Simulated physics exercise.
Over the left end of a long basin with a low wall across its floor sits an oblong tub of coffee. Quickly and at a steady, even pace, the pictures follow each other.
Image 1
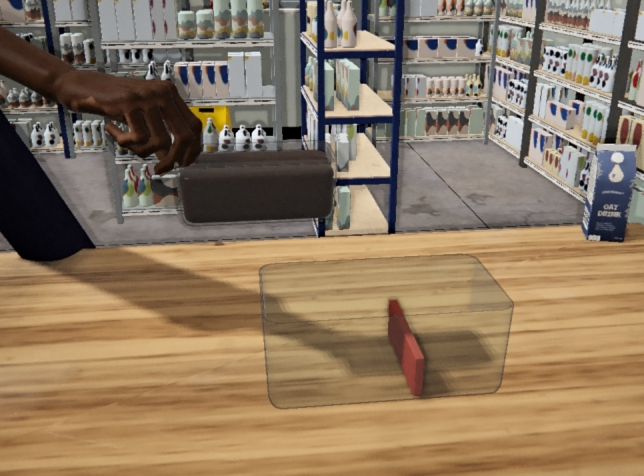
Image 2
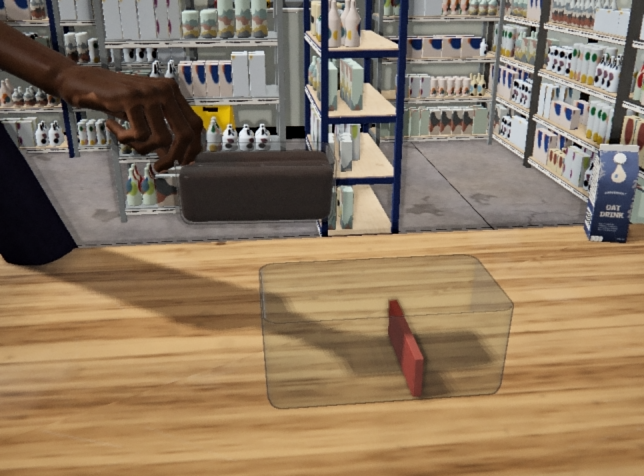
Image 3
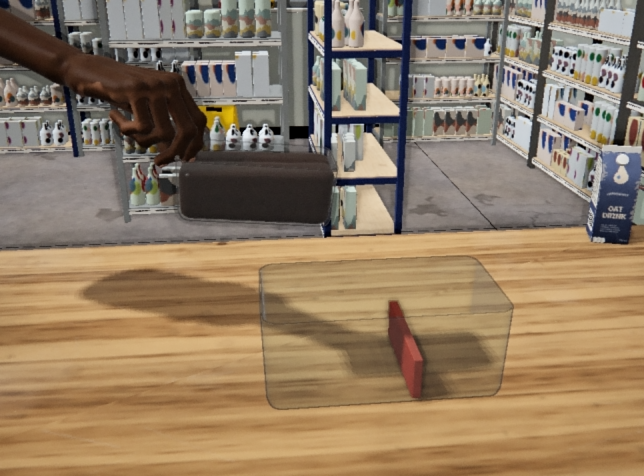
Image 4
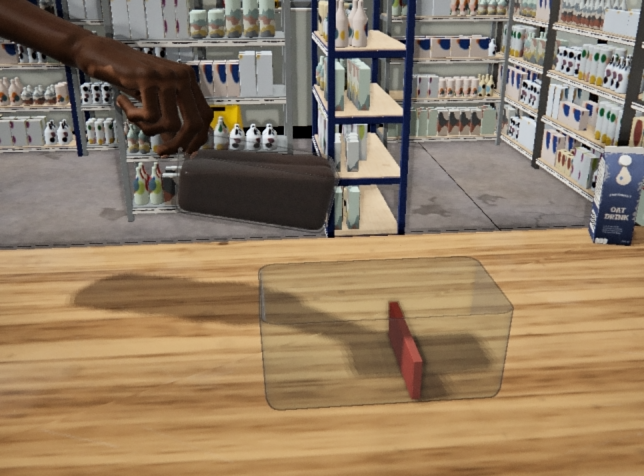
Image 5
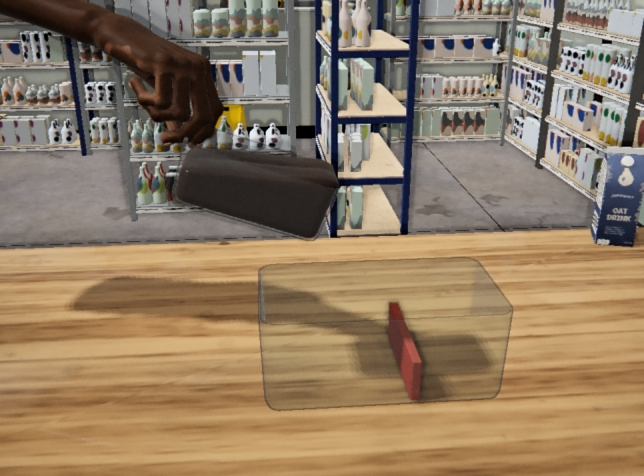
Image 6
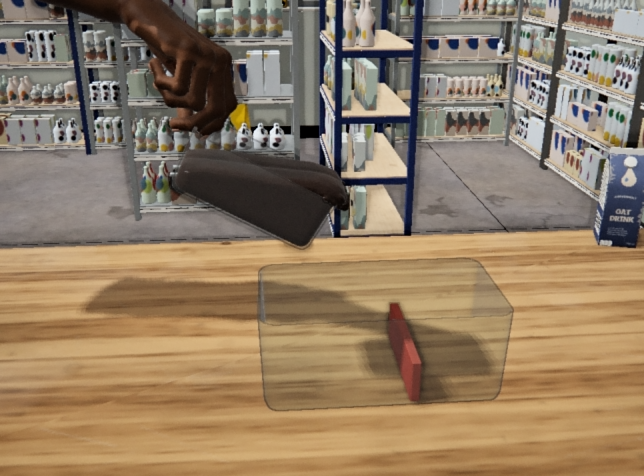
A dark brown oblong tub, held by a hand reaching in from the upper left, hangs above a pale wooden counter, seen from slightly above in a shop lined with stocked shelves. Below it sits a clear basin with a low red wall across its floor, and a blue-and-white carton stands at right. The tub tilts steadily, its right end dipping, while the view drifts slightly.
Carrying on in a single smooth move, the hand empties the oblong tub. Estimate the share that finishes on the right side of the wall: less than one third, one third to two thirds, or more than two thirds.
The bottom band.
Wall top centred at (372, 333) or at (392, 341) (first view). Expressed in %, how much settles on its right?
First some 60, then 35 per cent.
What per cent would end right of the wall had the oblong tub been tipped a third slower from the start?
About 20 %.
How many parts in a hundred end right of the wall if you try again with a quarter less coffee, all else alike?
About 5 parts in a hundred, give or take.
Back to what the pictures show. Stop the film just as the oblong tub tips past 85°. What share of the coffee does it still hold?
Some 15 in a hundred has yet to spill out.
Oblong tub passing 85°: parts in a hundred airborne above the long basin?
40 %.
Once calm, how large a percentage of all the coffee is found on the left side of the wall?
About 80 percent.
A moment on, the oblong tub is tipped on its side and 16 per cent is still to pour, 36 is left of the wall and 5 right of it.
Next, the oblong tub is tipped on its side and 3 per cent is still to pour, 78 is left of the wall and 8 right of it.
Then the oblong tub is tipped on its side and 1 per cent is still to pour, 80 is left of the wall and 9 right of it.
Later the oblong tub is tipped on its side and 0 per cent is still to pour, 82 is left of the wall and 10 right of it.
In the end 82 per cent lies left of the wall, 10 right of it and 8 outside.
